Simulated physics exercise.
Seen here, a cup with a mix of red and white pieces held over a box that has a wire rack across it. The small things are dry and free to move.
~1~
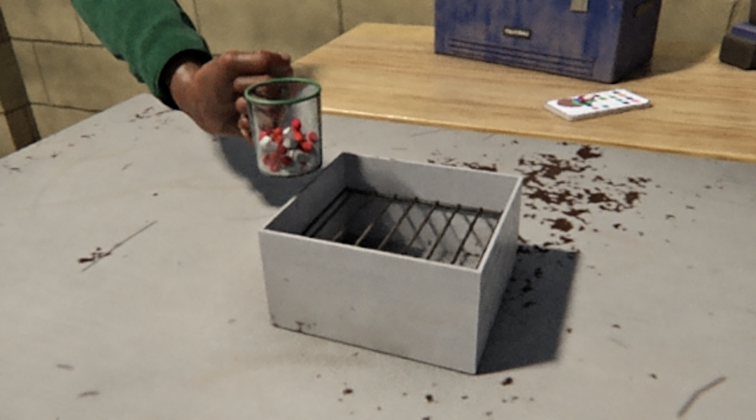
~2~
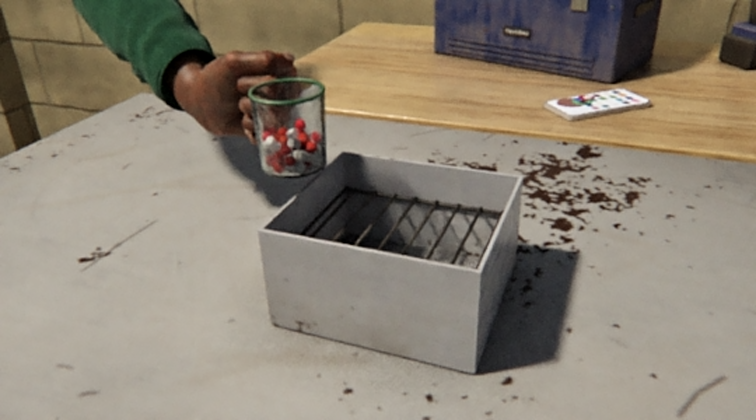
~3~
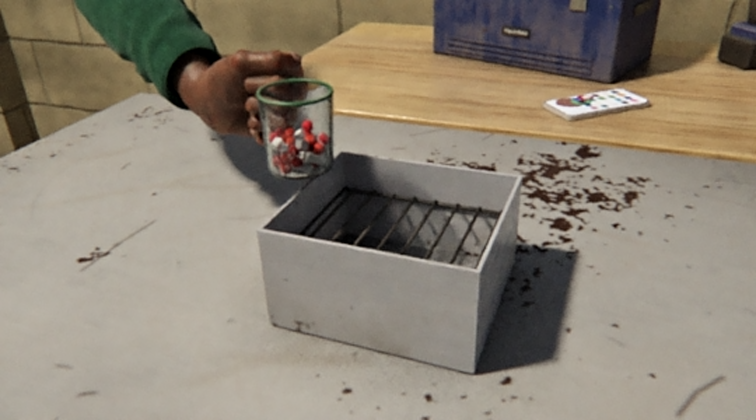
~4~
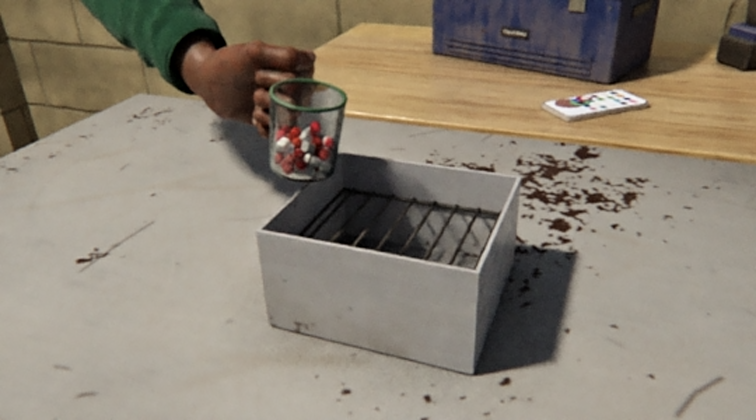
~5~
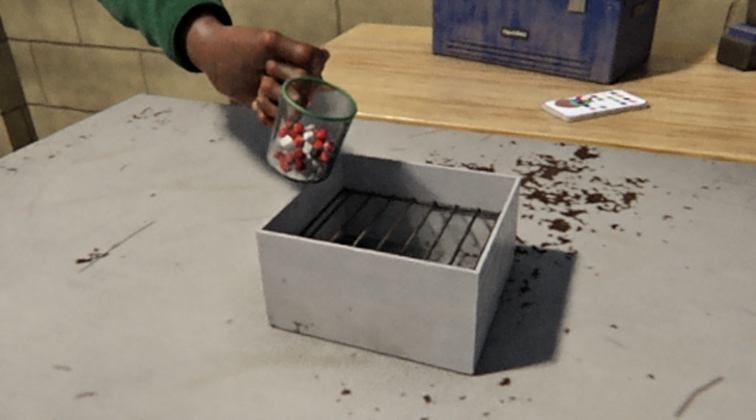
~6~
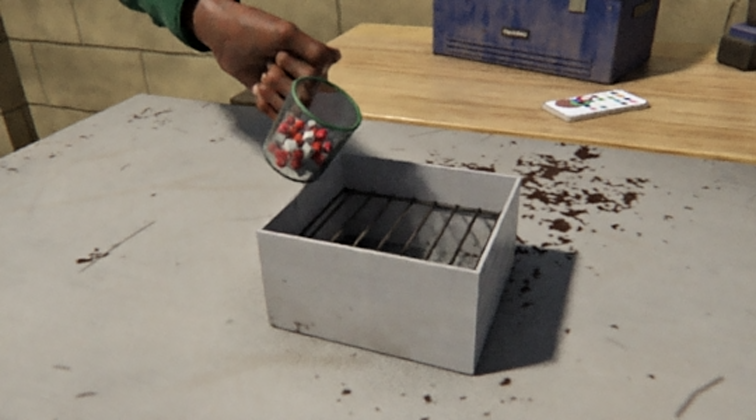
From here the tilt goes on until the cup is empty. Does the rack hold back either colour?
Here the red bits pass the rack, and the white bits pass the rack.
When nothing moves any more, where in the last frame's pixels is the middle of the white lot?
Roughly at (399, 289).
Then, 0.56 s later than the last frame, red ones, every one in the cup; white ones, every one in the cup.
Then, 1.05 s later than the last frame, red ones, almost all in the cup, just a few on or over the wires, just a few under the rack; white ones, the larger part in the cup, roughly a quarter on or over the wires.
Then, 1.47 s later than the last frame, red ones, about a tenth on or over the wires, almost all under the rack; white ones, about a tenth on or over the wires, almost all under the rack.
When it is over, red ones, every one under the rack; white ones, every one under the rack.
